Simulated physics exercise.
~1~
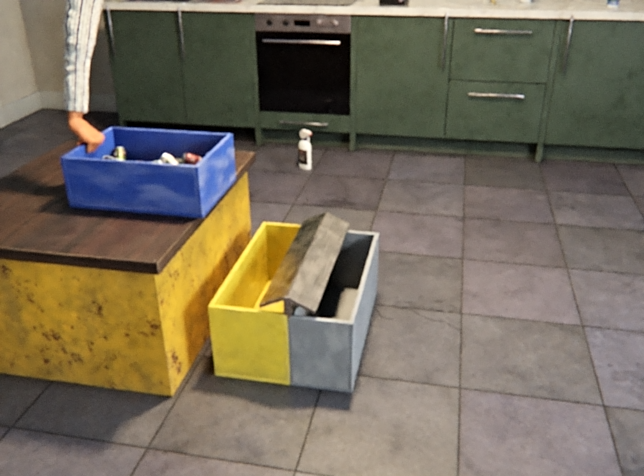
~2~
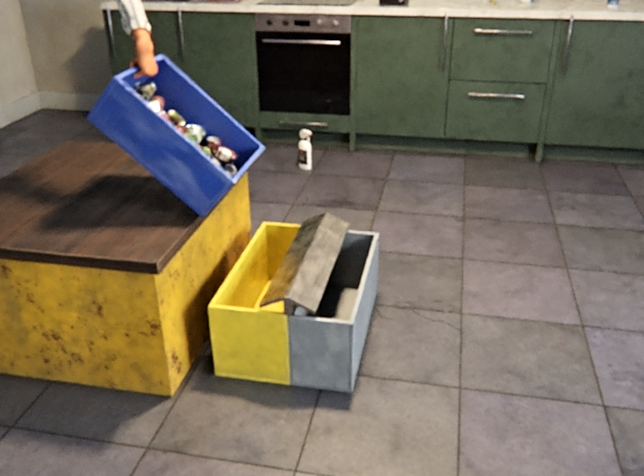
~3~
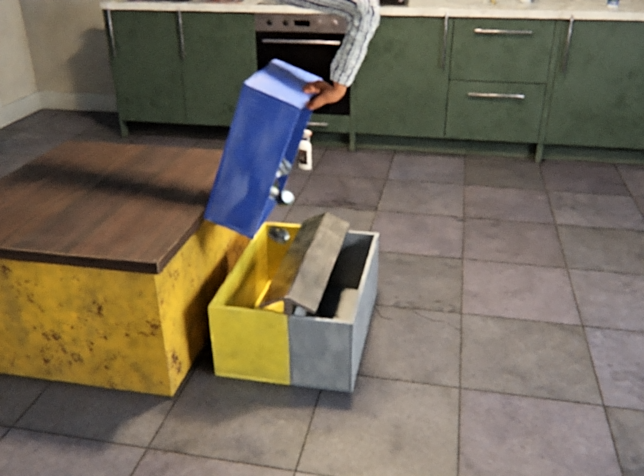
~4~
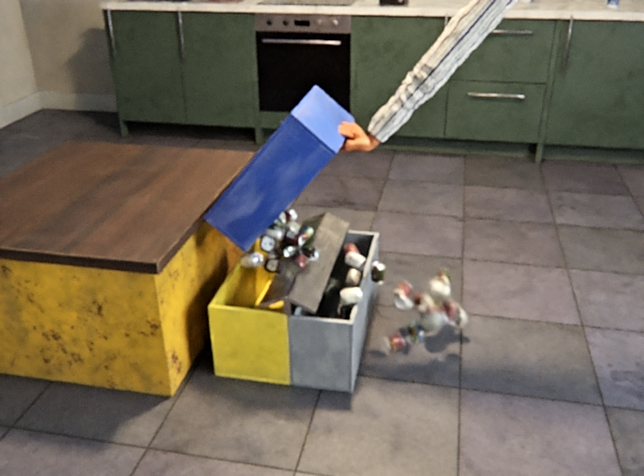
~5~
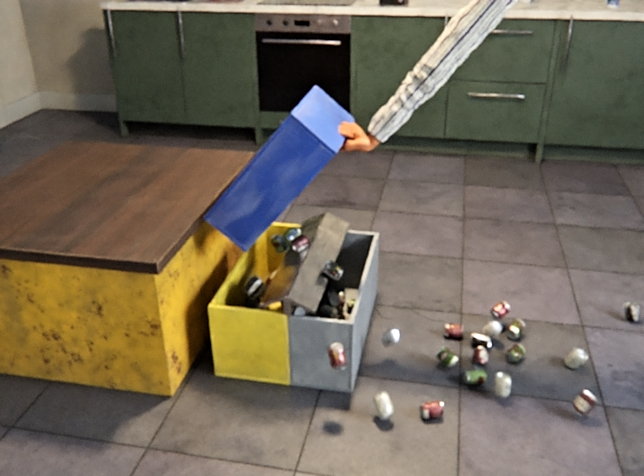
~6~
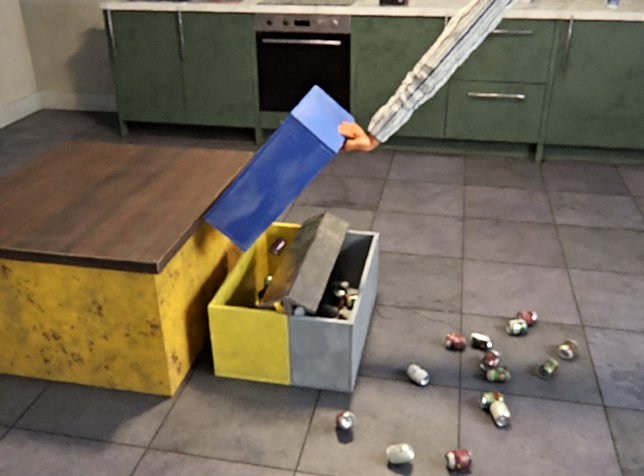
A blue crate was lifted off the bench by a hand and tipped steeply over the yellow and grey boxes, spilling small cans over the ridge between them; some landed inside, while many tumbled past the grey one and lay scattered on the floor.
